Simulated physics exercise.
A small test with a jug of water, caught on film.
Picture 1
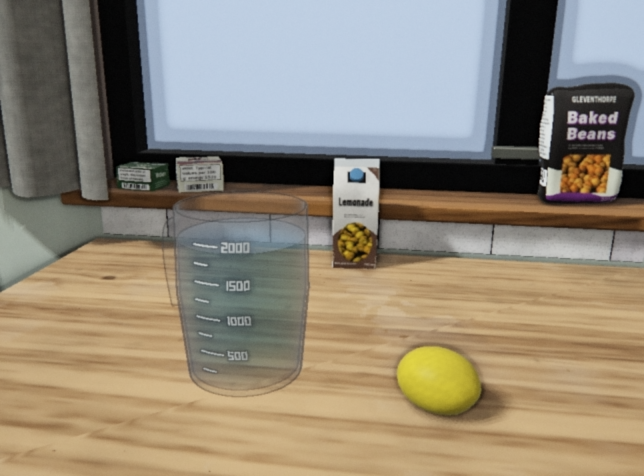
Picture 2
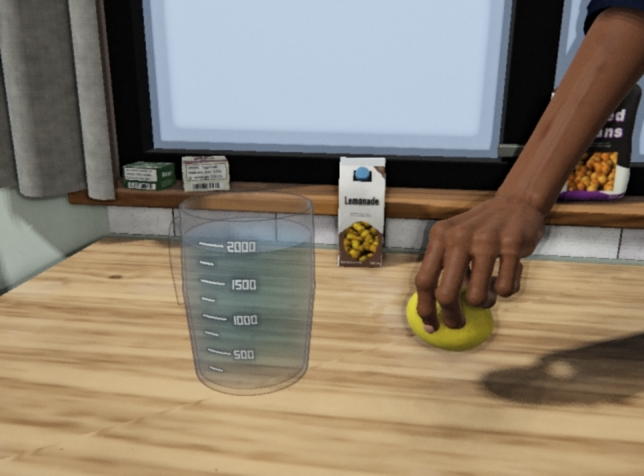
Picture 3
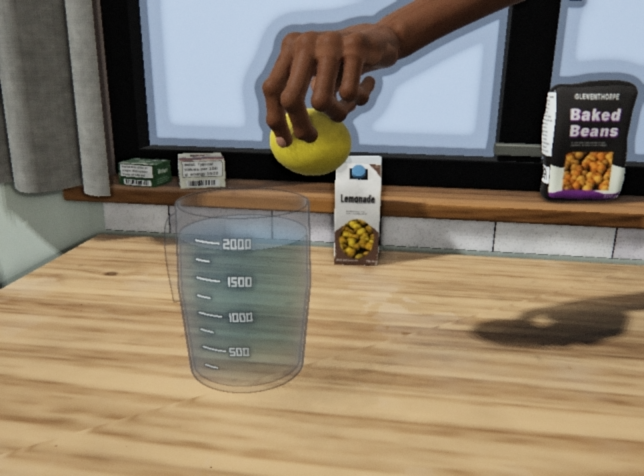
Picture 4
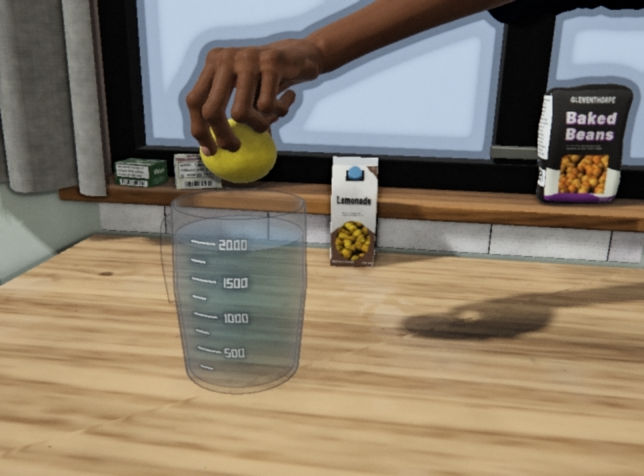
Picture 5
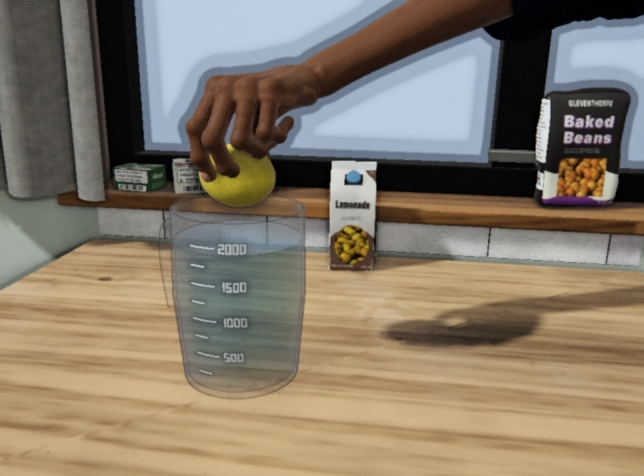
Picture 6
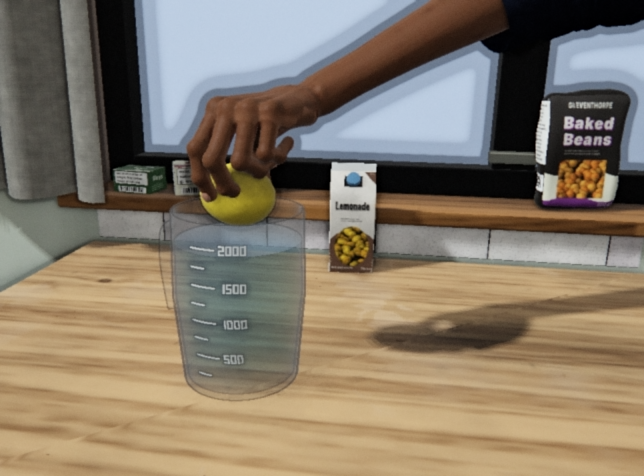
A hand picked up a yellow lemon from the wooden counter, carried it left over a clear jug of water, and lowered it until it was just above the water's surface.
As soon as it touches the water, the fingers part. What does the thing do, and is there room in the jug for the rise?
The thing stays afloat, and the jug does not spill.
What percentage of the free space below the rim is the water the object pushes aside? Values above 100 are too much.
It comes to around 40 percent.
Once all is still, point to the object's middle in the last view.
I'd say somewhere about (239, 245).
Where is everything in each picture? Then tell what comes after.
The lemon lies on the top at (438, 380); jug (244, 286) about three quarters full, in the first frame.
A hand picks up the lemon at (449, 316); jug about three quarters full, surface at (248, 234), in the second frame.
The lemon is carried over at (310, 143); jug (245, 283) about three quarters full, in the third frame.
The lemon is above the jug at (238, 151); jug about three quarters full, surface at (240, 232), in the fourth frame.
The lemon comes down at (237, 175); jug (240, 288) about three quarters full, in the fifth frame.
The lemon is just over the surface at (238, 195); jug about three quarters full, surface at (239, 238), in the sixth frame.
A moment on, the lemon enters the water; the jug is nearly full.
Further on, the lemon comes up again; the jug is nearly full.
When it is over, the lemon is afloat; the jug is nearly full; none went over.
